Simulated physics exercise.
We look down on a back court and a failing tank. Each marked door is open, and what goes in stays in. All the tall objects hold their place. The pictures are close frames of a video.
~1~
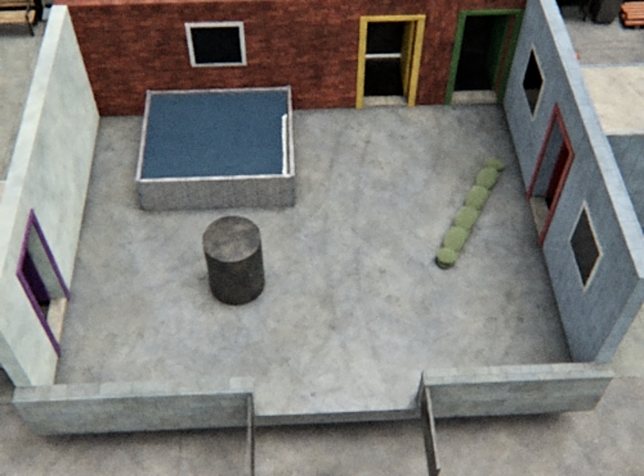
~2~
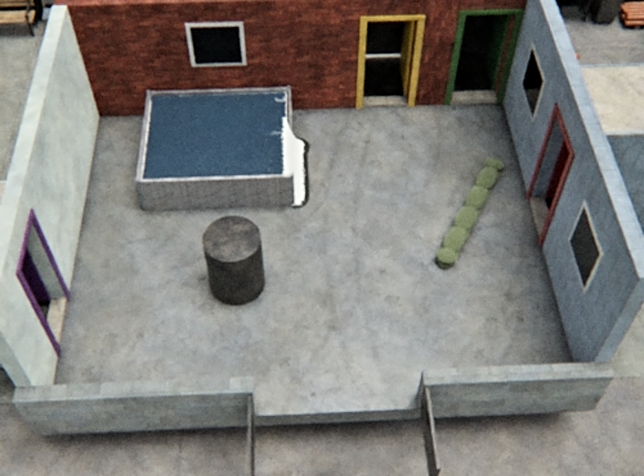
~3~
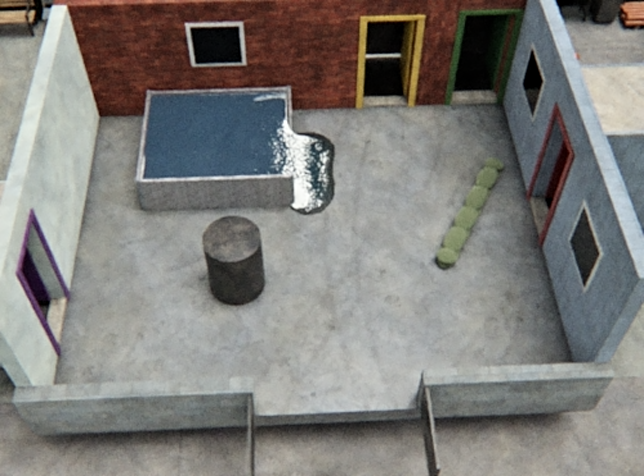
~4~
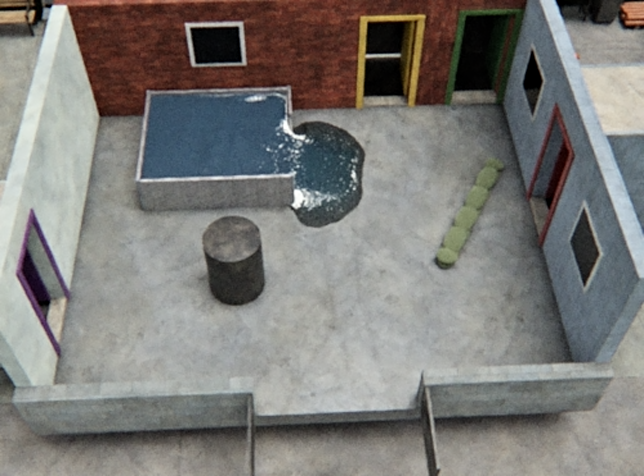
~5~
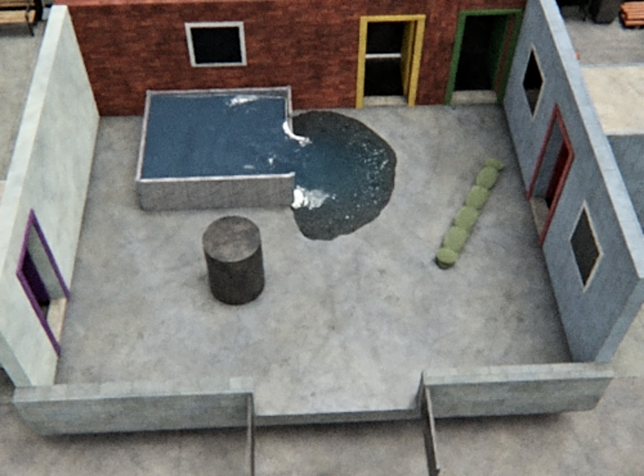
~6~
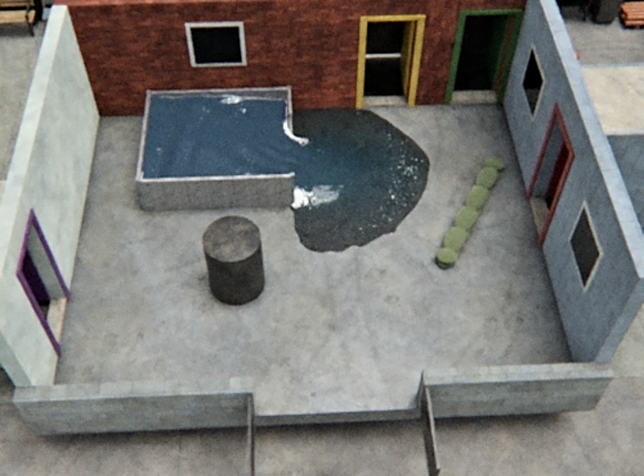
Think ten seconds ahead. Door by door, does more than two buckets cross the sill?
One by one: The red door stays under that; the green door takes more than that; the purple door stays under that; the yellow door takes more than that.
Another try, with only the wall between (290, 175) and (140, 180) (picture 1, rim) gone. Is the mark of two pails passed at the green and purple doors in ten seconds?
Green door takes less; purple door floods.
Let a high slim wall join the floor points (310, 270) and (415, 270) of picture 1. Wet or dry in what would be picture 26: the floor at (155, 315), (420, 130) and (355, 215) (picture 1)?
In turn: Clear, awash, awash.
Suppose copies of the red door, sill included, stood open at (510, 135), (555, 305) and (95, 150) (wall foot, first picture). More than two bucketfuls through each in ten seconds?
As listed: Passes that mark, keeps below it, keeps below it.
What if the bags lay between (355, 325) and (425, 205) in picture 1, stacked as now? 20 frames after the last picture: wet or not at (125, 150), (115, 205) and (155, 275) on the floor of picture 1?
In turn: Not flooded, no water, clear.
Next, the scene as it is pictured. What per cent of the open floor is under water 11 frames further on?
Near 40 in a hundred.
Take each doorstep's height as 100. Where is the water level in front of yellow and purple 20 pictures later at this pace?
Near 120 and 0 in a hundred.
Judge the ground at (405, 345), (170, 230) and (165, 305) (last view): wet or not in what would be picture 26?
As listed: Wet, free of water, dry.
A moment on, water covers 30 % of the floor; the red door not reached, the green door not reached, the purple door not reached, the yellow door wet at the sill, nothing in.
Next, water covers 40 % of the floor; the red door wet at the sill, nothing in, the green door under two buckets in, the purple door not reached, the yellow door under two buckets in.
Then, water covers 50 % of the floor; the red door wet at the sill, nothing in, the green door far over two buckets in, the purple door not reached, the yellow door under two buckets in.
Later, water covers 60 % of the floor; the red door wet at the sill, nothing in, the green door far over two buckets in, the purple door not reached, the yellow door far over two buckets in.
In the end, water covers 80 % of the floor; the red door wet at the sill, nothing in, the green door far over two buckets in, the purple door wet at the sill, nothing in, the yellow door far over two buckets in.
